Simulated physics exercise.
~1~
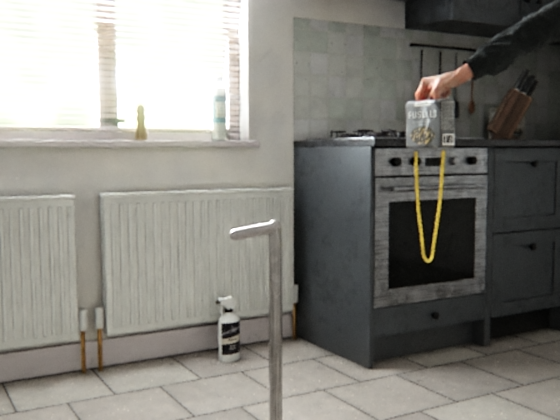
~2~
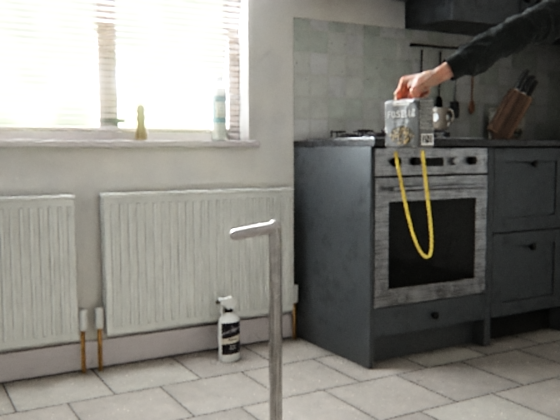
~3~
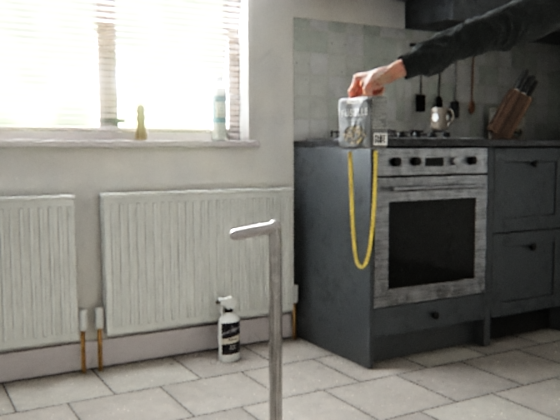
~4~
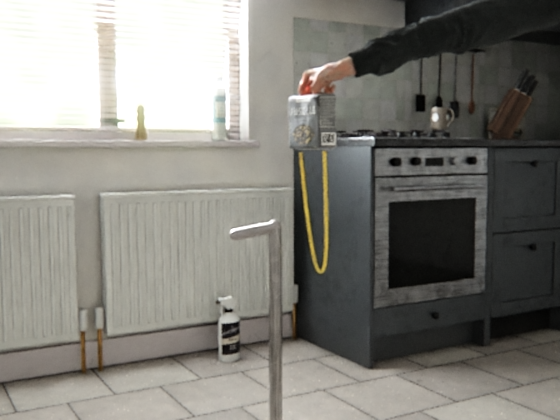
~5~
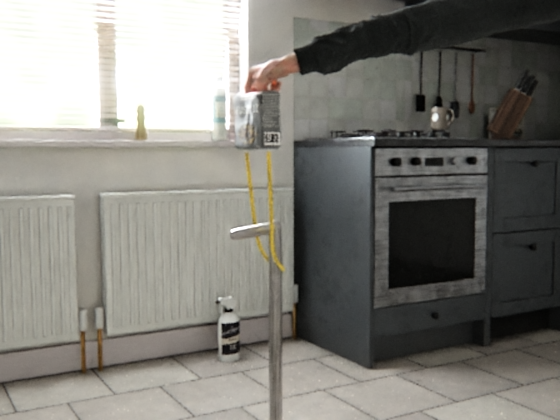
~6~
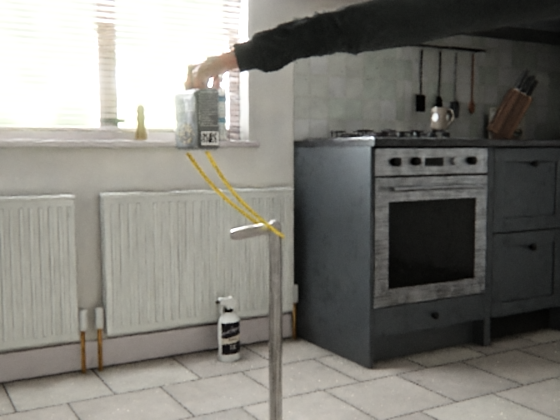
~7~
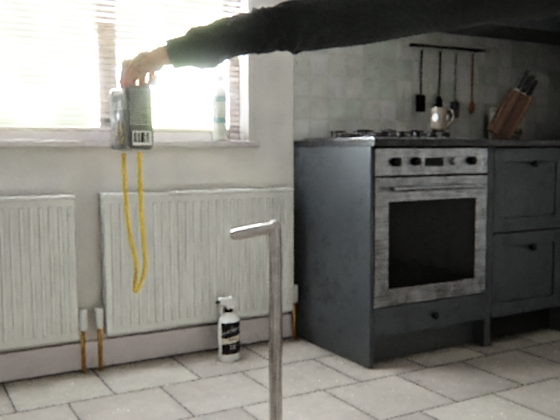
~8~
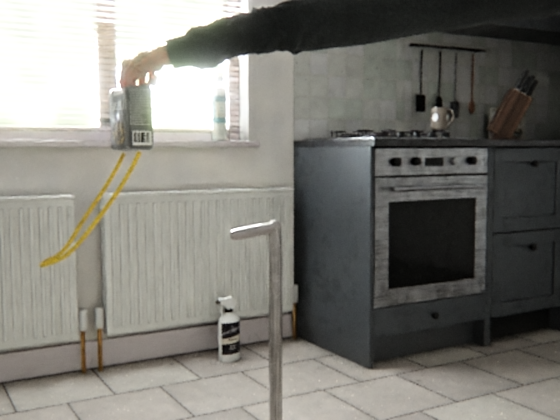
At the start, a hand in a dark sleeve holds a grey pouch in front of a kitchen oven, with a loop of yellow cord hanging beneath it. The arm carries the pouch steadily left, past the edge of the counter and toward a metal post with a short hook at its top. As the pouch passes above the post, the cord meets the area of the hook and trails back to the right at a slant. The loop then comes clear and hangs below the pouch near the window. Finally the pouch stops, and the free cord swings out left.
